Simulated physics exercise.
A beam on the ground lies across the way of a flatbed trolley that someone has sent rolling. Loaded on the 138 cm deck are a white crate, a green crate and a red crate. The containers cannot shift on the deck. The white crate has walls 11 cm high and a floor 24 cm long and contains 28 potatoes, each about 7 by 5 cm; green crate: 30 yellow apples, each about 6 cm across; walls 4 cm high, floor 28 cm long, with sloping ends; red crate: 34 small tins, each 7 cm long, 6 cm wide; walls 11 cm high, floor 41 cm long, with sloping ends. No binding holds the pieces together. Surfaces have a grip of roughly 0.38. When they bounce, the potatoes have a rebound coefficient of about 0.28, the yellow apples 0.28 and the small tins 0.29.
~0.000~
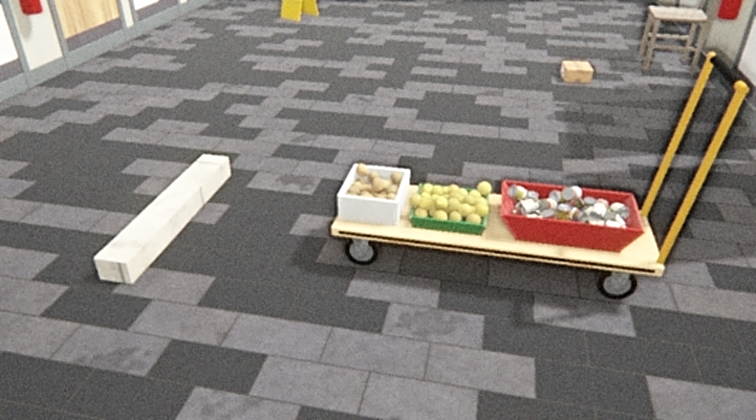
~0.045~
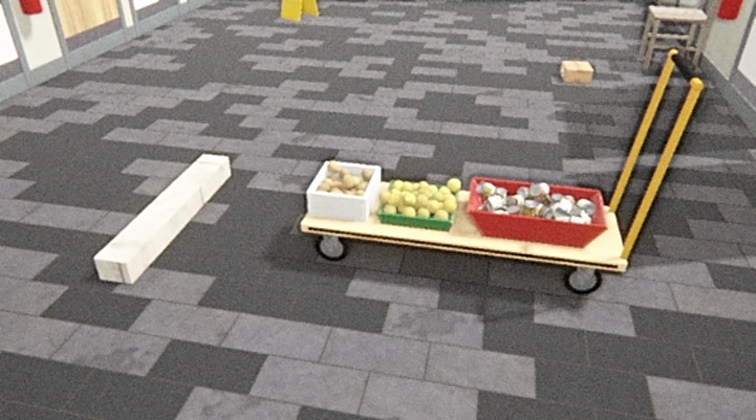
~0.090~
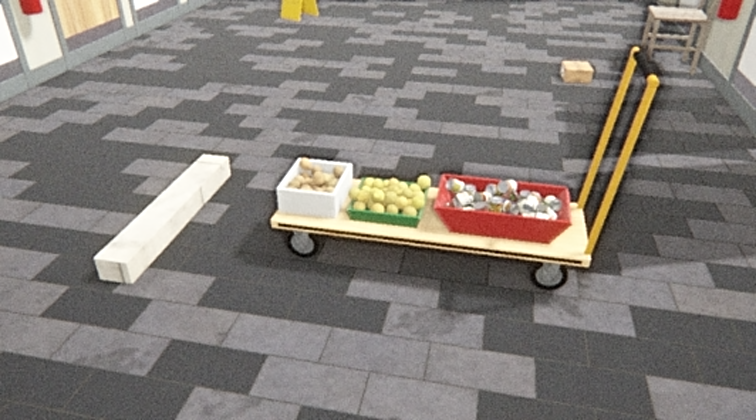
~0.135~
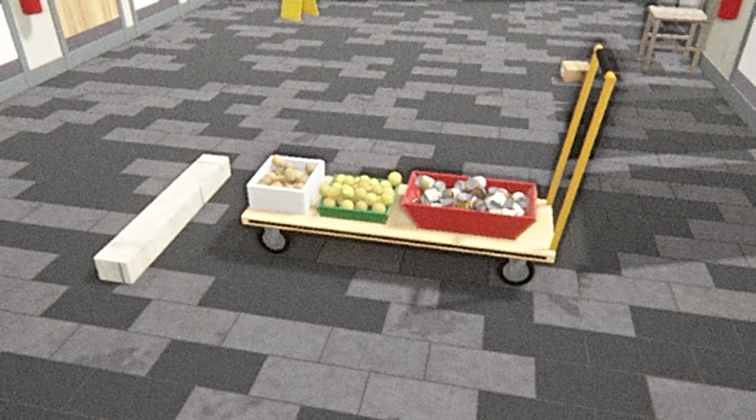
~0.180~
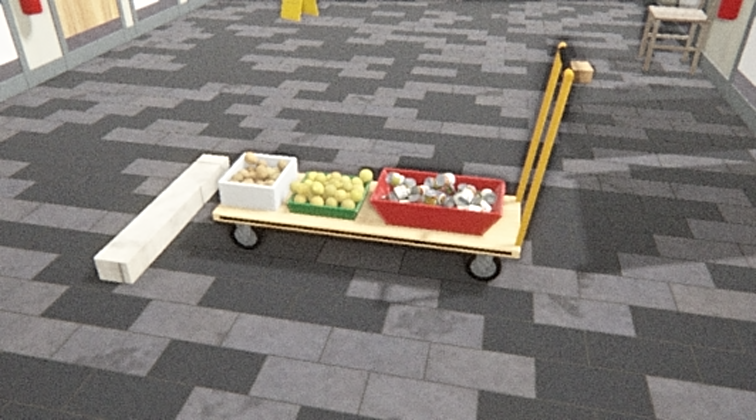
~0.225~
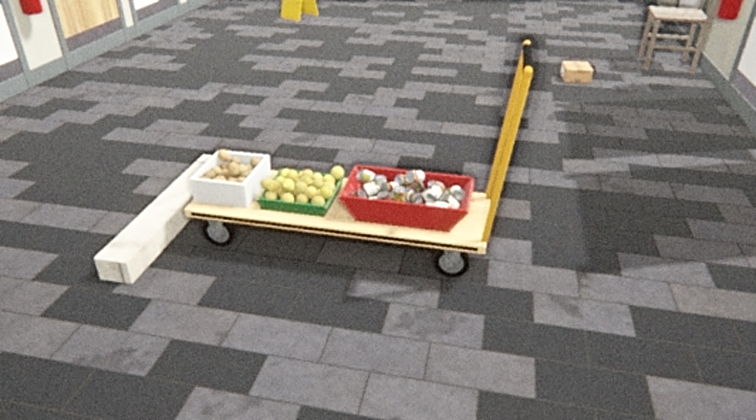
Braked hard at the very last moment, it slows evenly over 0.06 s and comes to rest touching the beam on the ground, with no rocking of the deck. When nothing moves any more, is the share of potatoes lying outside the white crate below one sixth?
The dropped share sits below one sixth.
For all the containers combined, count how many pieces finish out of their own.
Around 25.
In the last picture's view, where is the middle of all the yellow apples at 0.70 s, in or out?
Roughly (244, 180).
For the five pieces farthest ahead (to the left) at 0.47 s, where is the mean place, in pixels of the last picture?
I'd say near (171, 166).
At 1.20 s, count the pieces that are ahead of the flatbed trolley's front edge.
I'd estimate close to 4 pieces.
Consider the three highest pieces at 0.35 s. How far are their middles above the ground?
Height, averaged: Around 40 cm.
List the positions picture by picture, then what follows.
In the first frame (we follow the rim corner now nearest the camera), white crate at (395, 201); green crate at (484, 225); 88 cm still to roll; nothing out yet.
White crate at (363, 198); green crate at (451, 221); 74 cm still to roll, in the second frame.
White crate at (332, 194); green crate at (418, 217); 60 cm still to roll, in the third frame.
White crate at (302, 191); green crate at (387, 214); 46 cm still to roll, in the fourth frame.
White crate at (271, 187); green crate at (355, 210); 31 cm still to roll, in the fifth frame.
White crate at (242, 184); green crate at (325, 206); 17 cm still to roll; nothing out yet, in the sixth frame.
After 0.25 s, it begins to slow.
After 0.35 s, 0 of 28 out of the white crate, 3 of 30 out of the green crate and 0 of 34 out of the red crate.
After 0.47 s, 1 of 28 out of the white crate, 12 of 30 out of the green crate and 6 of 34 out of the red crate.
After 0.70 s, 2 of 28 out of the white crate, 13 of 30 out of the green crate and 12 of 34 out of the red crate.
When it is over (at 1.20 s), 2 of 28 out of the white crate, 13 of 30 out of the green crate and 12 of 34 out of the red crate. Asked share, 2 of 28, 7 per cent.
